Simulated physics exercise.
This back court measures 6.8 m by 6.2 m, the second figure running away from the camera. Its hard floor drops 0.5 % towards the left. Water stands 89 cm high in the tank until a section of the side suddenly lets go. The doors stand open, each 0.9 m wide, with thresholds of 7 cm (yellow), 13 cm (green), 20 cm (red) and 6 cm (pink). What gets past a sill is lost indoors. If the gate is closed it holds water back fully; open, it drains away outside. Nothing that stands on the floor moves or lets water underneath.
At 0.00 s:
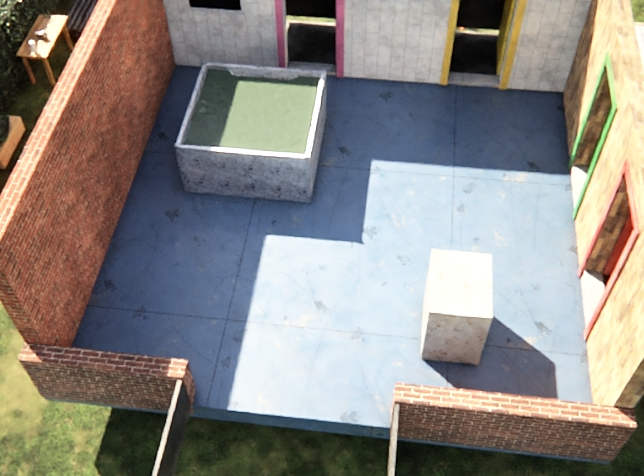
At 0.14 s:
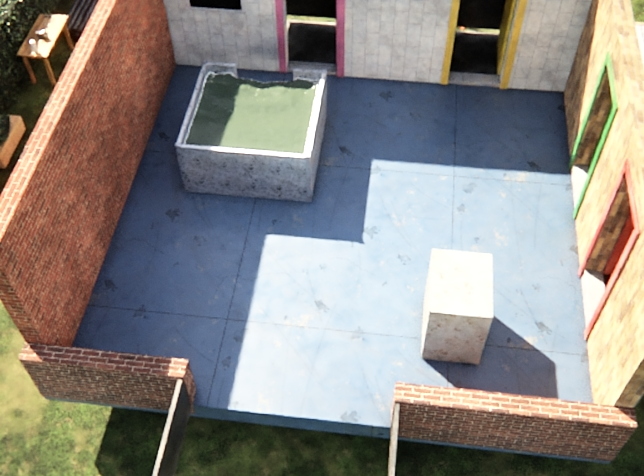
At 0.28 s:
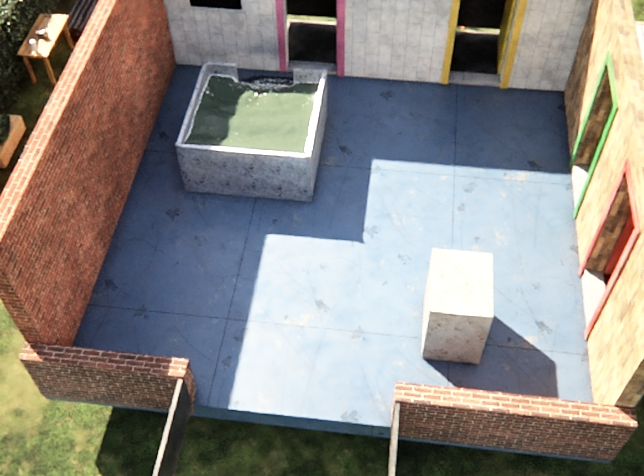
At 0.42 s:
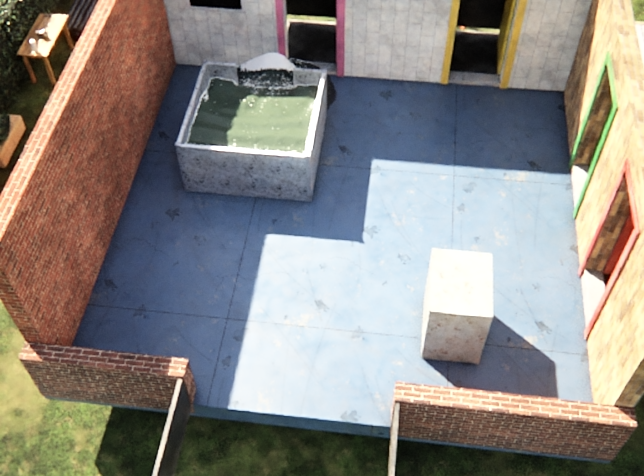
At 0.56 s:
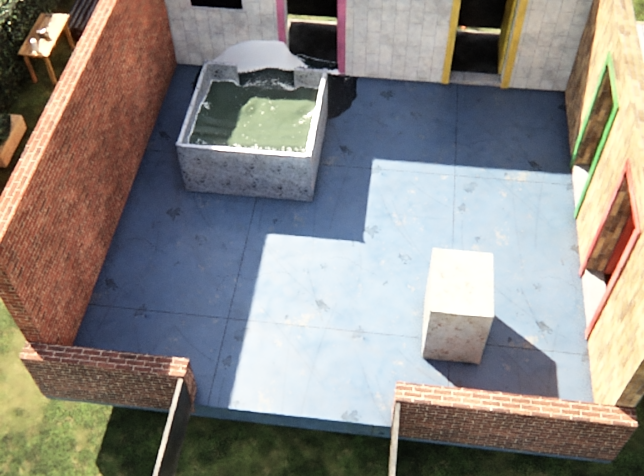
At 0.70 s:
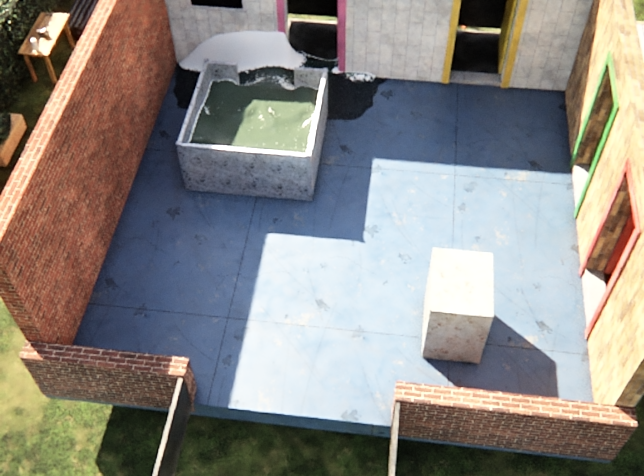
Water in a raised stone tank surges out its far side and spreads across the blue floor.
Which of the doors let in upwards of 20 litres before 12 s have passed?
Within that time: At the yellow door it stays under the limit; at the green door it keeps below the limit; at the red door it stays under the limit; at the pink door it passes the limit.
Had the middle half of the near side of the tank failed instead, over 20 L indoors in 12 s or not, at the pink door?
Against that limit: Pink not over.
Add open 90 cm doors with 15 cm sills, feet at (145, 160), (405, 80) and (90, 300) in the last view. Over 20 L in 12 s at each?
In turn: Under, under, below.
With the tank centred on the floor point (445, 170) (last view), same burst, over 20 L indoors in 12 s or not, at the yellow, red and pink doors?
Then: Yellow past it, red under, pink under.
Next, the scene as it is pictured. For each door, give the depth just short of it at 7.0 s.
In cm: Yellow 2, green 4, red 3, pink 11.
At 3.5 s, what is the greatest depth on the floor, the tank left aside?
Up to some 32 cm.
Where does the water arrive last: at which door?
The red one.
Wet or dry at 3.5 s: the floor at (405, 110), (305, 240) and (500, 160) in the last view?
In turn: Flooded, dry, wet.
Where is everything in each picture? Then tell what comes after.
In the first picture, still water, 89 cm deep, in the tank at (254, 111).
In the second picture, the front is at a hidden place, 0.6 m from the gap on the tank's far side; 0.3 m2 of floor is under water; 89 cm left at the back of the tank.
In the third picture, the front is at a hidden place, 0.9 m from the gap on the tank's far side; 1.0 m2 of floor is under water; 89 cm left at the back of the tank.
In the fourth picture, the front is at (301, 63), 1.3 m from the gap on the tank's far side; 1.9 m2 of floor is under water; 81 cm left at the back of the tank.
In the fifth picture, the front is at a hidden place, 1.7 m from the gap on the tank's far side; 2.7 m2 of floor is under water; 74 cm left at the back of the tank.
In the sixth picture, water pours out on the tank's far side and has run 2.1 m, to (178, 65); typically 8 cm deep outside, 76 cm at the tank's back.
After 1.4 s water covers 10 % of the floor and is deepest (60 cm) near (276, 74); yellow door 2 cm at the sill, 0 L in, green door not reached, red door not reached, pink door 35 cm at the sill, 250 L in.
After 2.2 s water covers 25 % of the floor and is deepest (43 cm) near (187, 68); yellow door 4 cm at the sill, 0 L in, green door not reached, red door not reached, pink door 26 cm at the sill, 437 L in.
After 3.5 s water covers 45 % of the floor and is deepest (32 cm) near (64, 371); yellow door 3 cm at the sill, 0 L in, green door 8 cm at the sill, 0 L in, red door not reached, pink door 21 cm at the sill, 597 L in.
After 7.0 s water covers 80 % of the floor and is deepest (15 cm) near (174, 73); yellow door 2 cm at the sill, 0 L in, green door 4 cm at the sill, 0 L in, red door 3 cm at the sill, 0 L in, pink door 11 cm at the sill, 757 L in.
After 12.0 s water covers 95 % of the floor and is deepest (8 cm) near (177, 67); yellow door 3 cm at the sill, 0 L in, green door 2 cm at the sill, 0 L in, red door 6 cm at the sill, 0 L in, pink door 6 cm at the sill, 787 L in.
